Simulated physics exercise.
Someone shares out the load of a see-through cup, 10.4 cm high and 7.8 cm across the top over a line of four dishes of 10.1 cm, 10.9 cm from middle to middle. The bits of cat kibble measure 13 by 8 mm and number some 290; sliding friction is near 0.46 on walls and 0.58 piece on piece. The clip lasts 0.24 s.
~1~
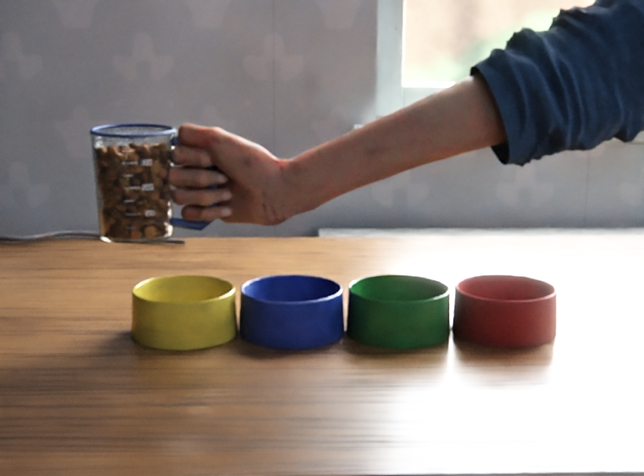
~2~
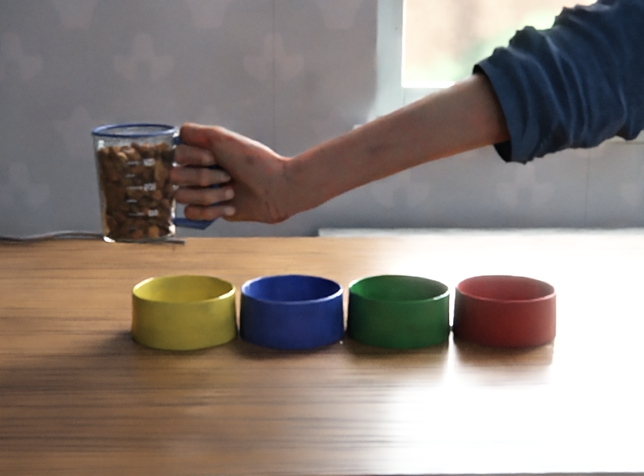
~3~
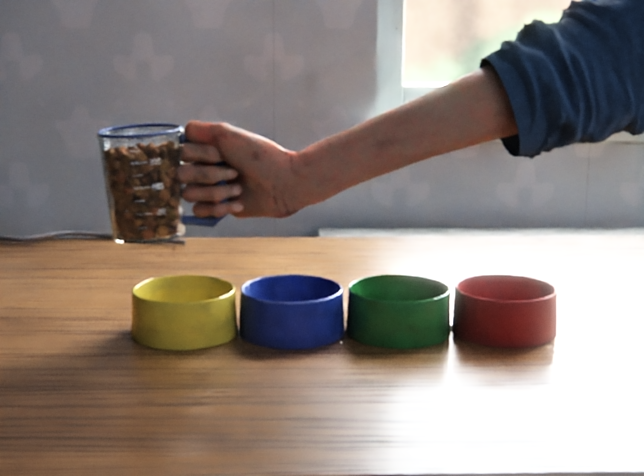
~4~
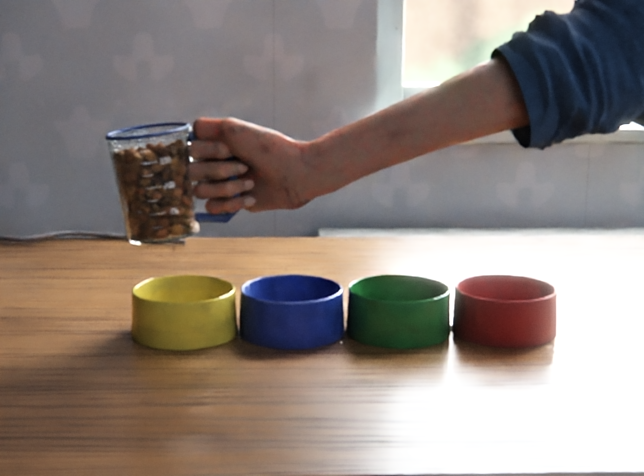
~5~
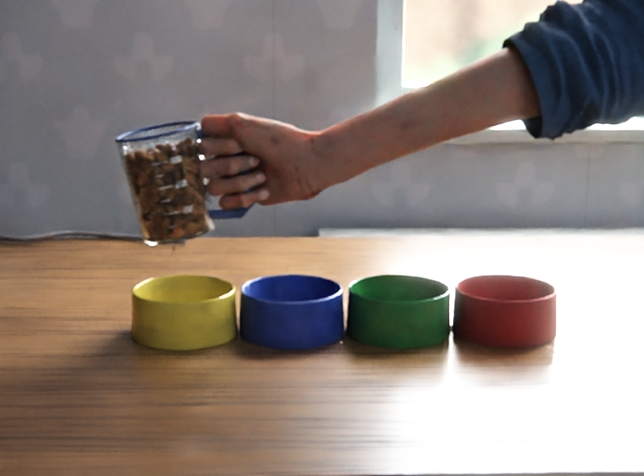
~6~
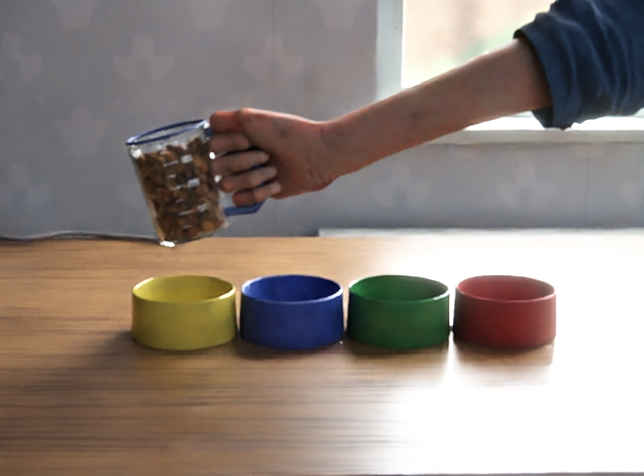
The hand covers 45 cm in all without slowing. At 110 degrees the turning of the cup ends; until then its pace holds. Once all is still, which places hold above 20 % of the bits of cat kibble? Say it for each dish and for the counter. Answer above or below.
Red: Above, blue: Below, green: Above, yellow: Below, counter: Below.
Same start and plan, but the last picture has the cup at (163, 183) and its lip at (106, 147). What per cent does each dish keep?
Red 10, blue 50, green 10, yellow 20.
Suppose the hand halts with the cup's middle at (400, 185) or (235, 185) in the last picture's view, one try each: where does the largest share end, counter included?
Most goes to: Blue; yellow.
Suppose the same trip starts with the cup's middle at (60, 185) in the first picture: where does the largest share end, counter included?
Most goes to: Green.
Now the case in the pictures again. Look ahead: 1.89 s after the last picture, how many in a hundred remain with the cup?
Roughly 30 per cent.
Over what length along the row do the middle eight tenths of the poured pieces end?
Some 15 cm.
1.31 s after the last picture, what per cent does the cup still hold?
Some 70 per cent of the load.
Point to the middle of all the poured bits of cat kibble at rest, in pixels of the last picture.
Around (486, 316).
Then, 0.79 s after the last picture, tilt 77 degrees; cup holds 100 %.
Then, 1.31 s after the last picture, tilt 110 degrees; cup holds 70 %, blue 5 %, green 20 %.
Then, 1.89 s after the last picture, tilt 110 degrees; cup holds 30 %, red 35 %, blue 5 %, green 30 %.
In the end, red 55 %, blue 5 %, green 30 %, yellow 0 %, counter 5 %, cup 10 %.
